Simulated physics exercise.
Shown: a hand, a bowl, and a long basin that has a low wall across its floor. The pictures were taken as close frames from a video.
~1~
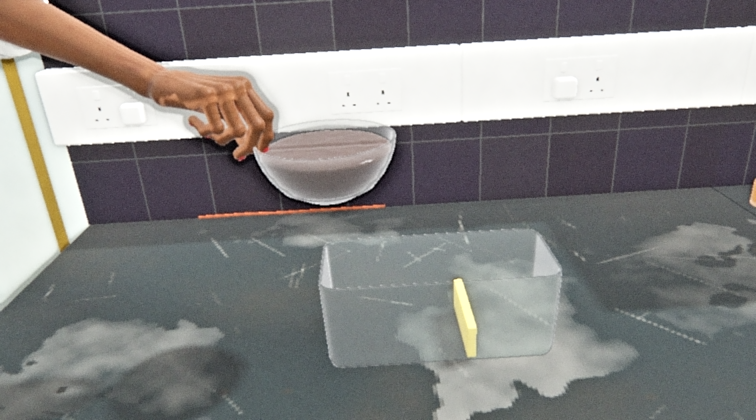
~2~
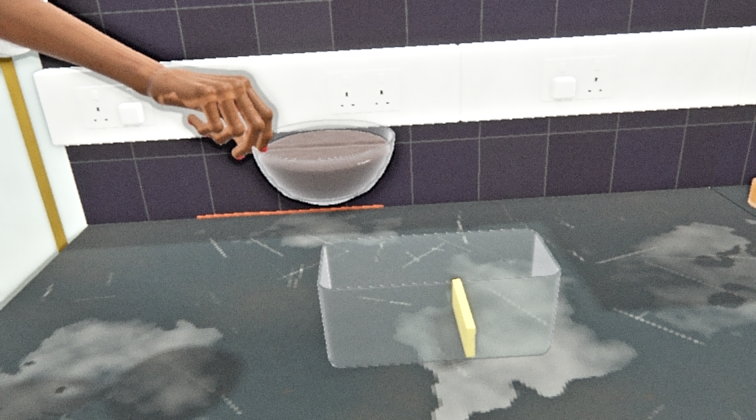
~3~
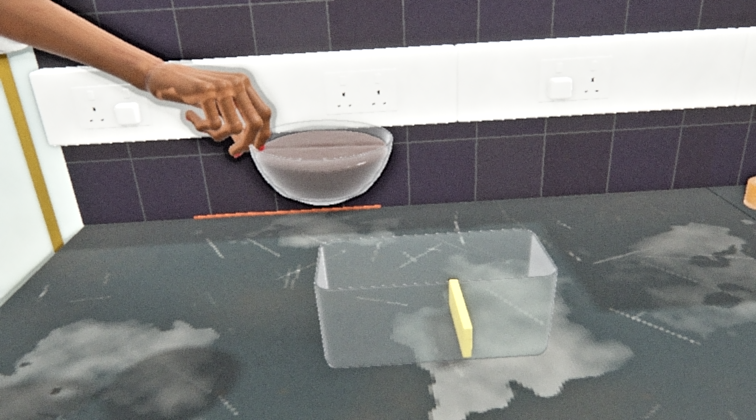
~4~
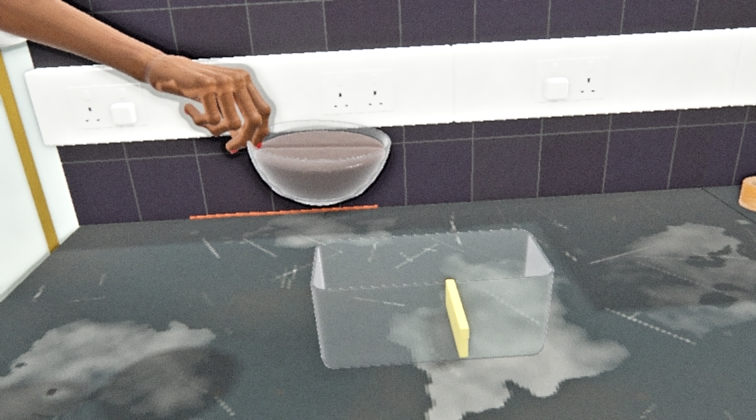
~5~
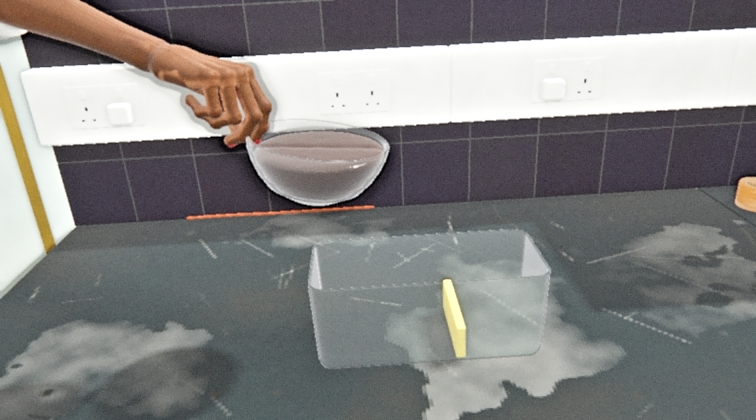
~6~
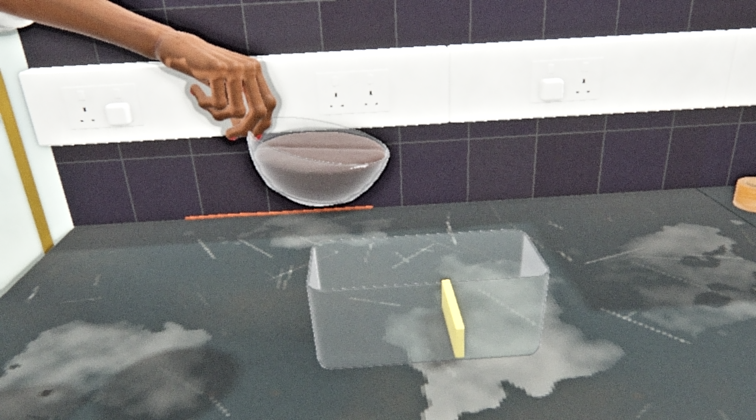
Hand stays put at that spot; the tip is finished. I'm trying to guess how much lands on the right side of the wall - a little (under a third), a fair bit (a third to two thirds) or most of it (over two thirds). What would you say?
I would say a little, under a third.
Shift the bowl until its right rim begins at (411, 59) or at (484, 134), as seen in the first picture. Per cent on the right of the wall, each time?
One after the other: 50 %, 70 %.
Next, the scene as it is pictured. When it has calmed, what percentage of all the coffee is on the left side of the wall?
Roughly 70 in a hundred.
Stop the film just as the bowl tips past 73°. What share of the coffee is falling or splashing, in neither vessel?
About 45 %.
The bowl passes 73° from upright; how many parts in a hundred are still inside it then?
Around 30 in a hundred.
A moment on, the tilt is 73° and 30 per cent is still to pour, 16 is left of the wall and 10 right of it.
Next, the tilt is 103° and 0 per cent is still to pour, 70 is left of the wall and 23 right of it.
Then the tilt is 105° and 0 per cent is still to pour, 70 is left of the wall and 24 right of it.
Later the tilt is 105° and 0 per cent is still to pour, 69 is left of the wall and 25 right of it.
In the end 69 per cent lies left of the wall, 25 right of it and 6 outside.
